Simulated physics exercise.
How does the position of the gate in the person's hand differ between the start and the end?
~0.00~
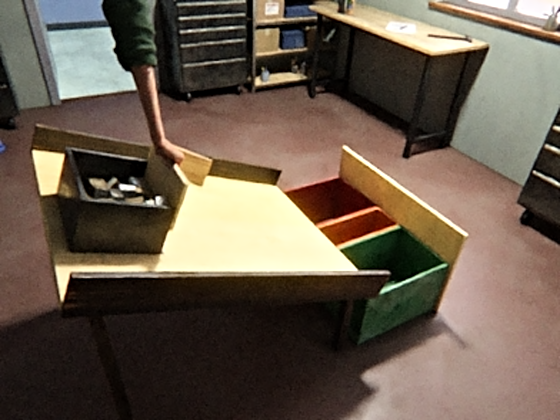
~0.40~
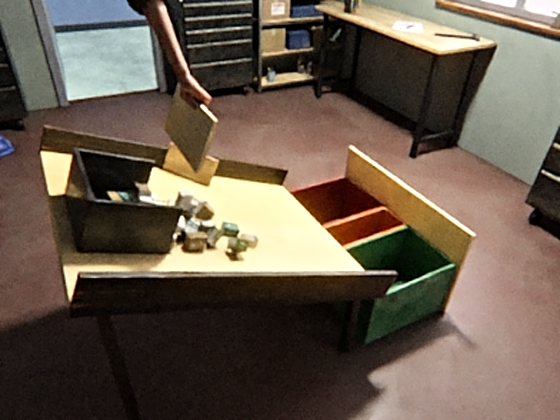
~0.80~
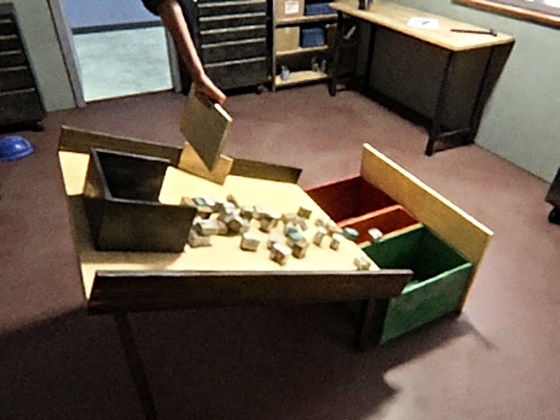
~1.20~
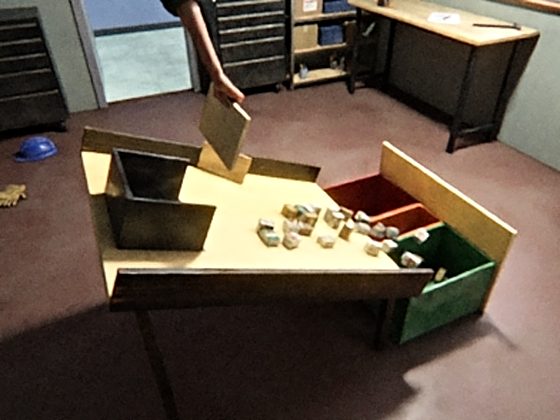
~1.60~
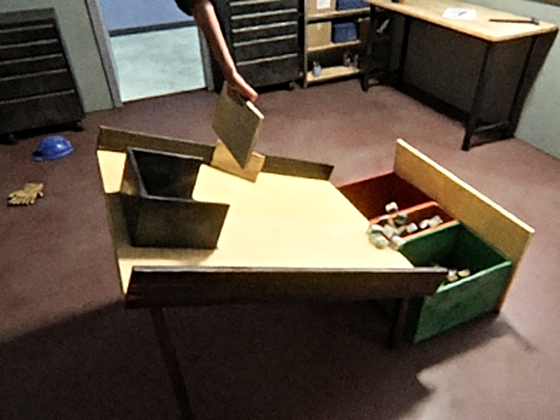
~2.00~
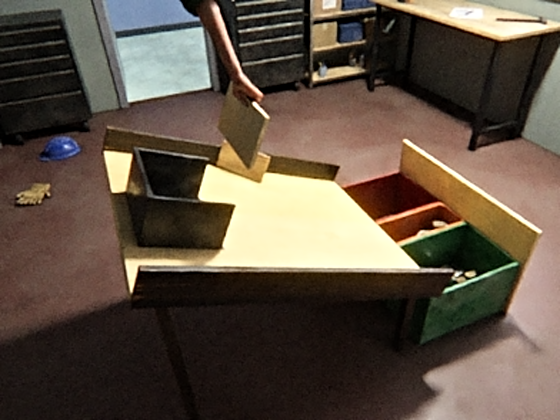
At the start the gate is down at the open side of the black pen. By the end it is lifted up and away from the opening, held leaning above the table.
